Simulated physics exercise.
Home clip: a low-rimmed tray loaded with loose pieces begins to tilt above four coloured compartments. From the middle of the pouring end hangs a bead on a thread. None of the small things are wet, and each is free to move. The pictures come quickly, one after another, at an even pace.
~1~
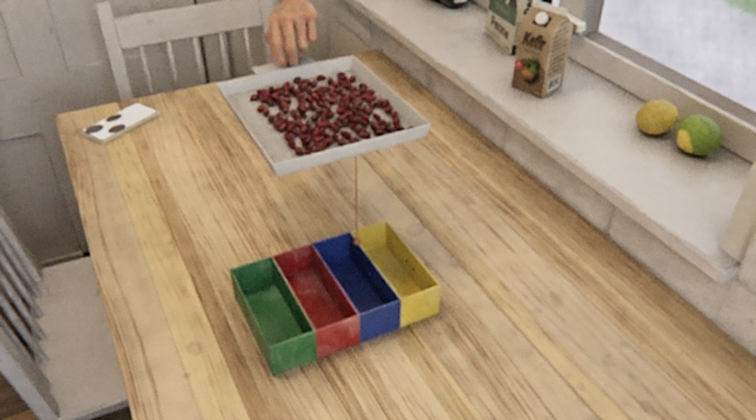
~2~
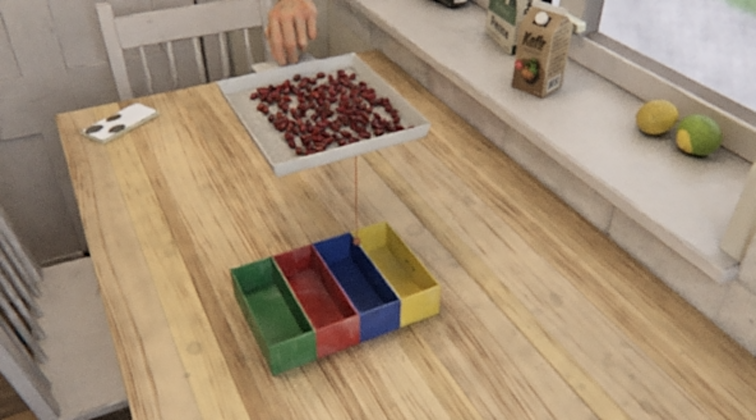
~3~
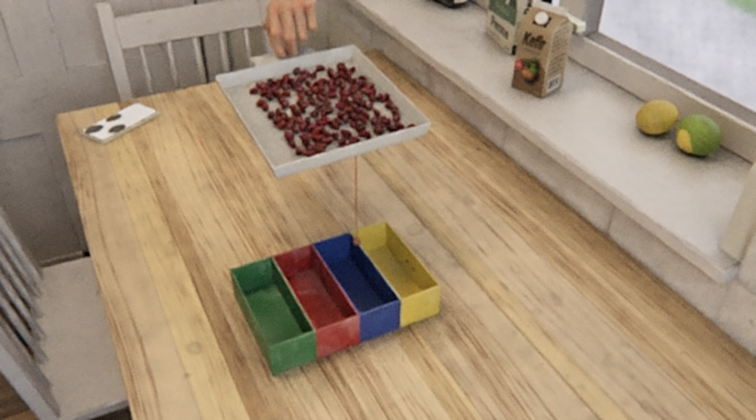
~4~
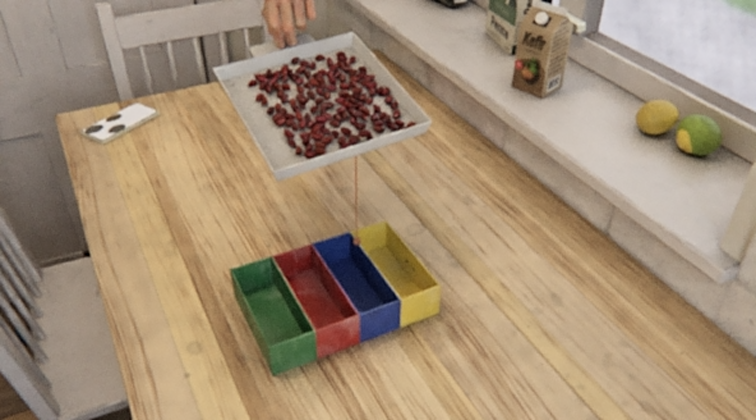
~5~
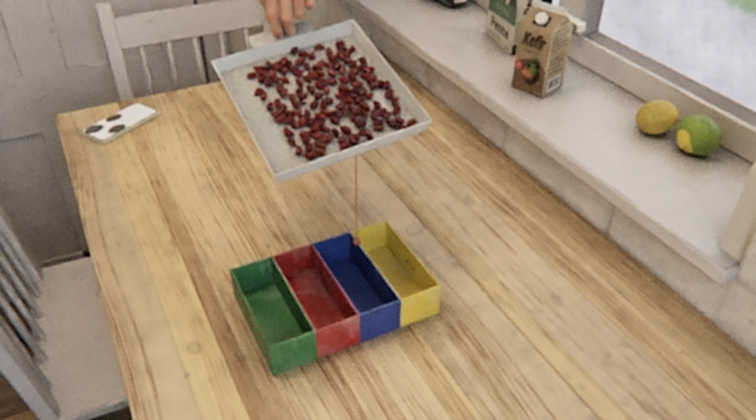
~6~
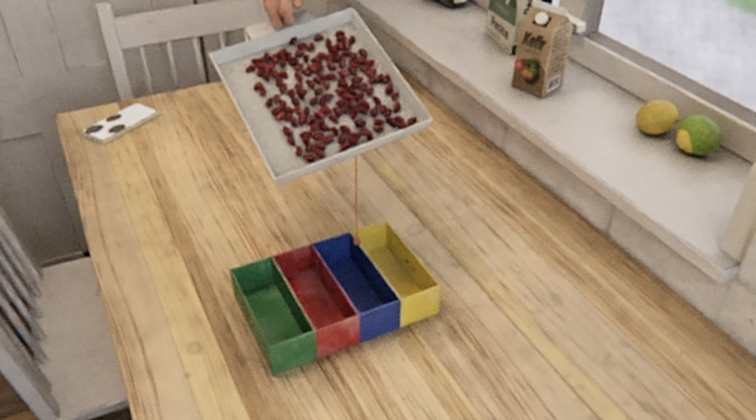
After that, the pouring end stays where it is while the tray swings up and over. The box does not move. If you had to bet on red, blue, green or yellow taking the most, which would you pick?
I would pick red.
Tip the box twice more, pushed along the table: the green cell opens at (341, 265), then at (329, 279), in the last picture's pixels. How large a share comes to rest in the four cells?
Roughly 20 per cent, and 50 per cent.
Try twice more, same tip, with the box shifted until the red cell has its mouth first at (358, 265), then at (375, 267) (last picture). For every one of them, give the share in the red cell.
Trial 1 about 10 %, trial 2 about 10 %.
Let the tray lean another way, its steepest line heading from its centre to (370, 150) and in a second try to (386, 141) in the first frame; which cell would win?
Case 1 - the yellow one. Case 2 - the cell in yellow.
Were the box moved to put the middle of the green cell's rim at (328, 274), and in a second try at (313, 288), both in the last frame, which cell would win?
First try: The green cell. Second try: That green cell.
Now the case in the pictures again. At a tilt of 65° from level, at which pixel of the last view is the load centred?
I'd mark the middle close to (318, 128).
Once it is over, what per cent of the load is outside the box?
Around 0 in a hundred.
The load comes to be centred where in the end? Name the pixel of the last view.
(317, 307).
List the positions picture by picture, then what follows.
The first picture shows corners of the pouring end at (276, 162) and (426, 123), level; middle of the load at (329, 115), kidney beans; bead on its thread at (357, 241); green cell at (293, 351); red cell at (338, 334); blue cell at (380, 318); yellow cell at (420, 304).
The second picture shows corners of the pouring end at (276, 163) and (426, 123), level; middle of the load at (328, 114).
The third picture shows corners of the pouring end at (276, 165) and (426, 122), tipped barely, lowest at the left corner; middle of the load at (328, 110).
The fourth picture shows corners of the pouring end at (276, 168) and (426, 120), tipped a little, lowest at the left corner; middle of the load at (328, 106).
The fifth picture shows corners of the pouring end at (276, 172) and (427, 119), tipped a little, lowest at the left corner; middle of the load at (328, 101).
The sixth picture shows corners of the pouring end at (277, 175) and (427, 118), tipped clearly, lowest at the left corner; middle of the load at (328, 97); green cell at (293, 351); red cell at (338, 334); blue cell at (380, 318); yellow cell at (420, 304).
Soon, tray tipped steeply; nearly all on the tray; a stray few falling or outside the box.
A while on, tray tipped past a quarter turn; most on the tray; a small part in the green cell; a small part in the red cell; a stray few in the blue cell; a small part falling or outside the box.
Towards the end, tray tipped past a quarter turn; about two thirds in the red cell; about a quarter in the blue cell; about a quarter in the green cell; a small part in the yellow cell; a stray few falling or outside the box.
Finally, tray tipped past a quarter turn; about two thirds in the red cell; about a quarter in the blue cell; about a quarter in the green cell; a small part in the yellow cell; a stray few outside the box.
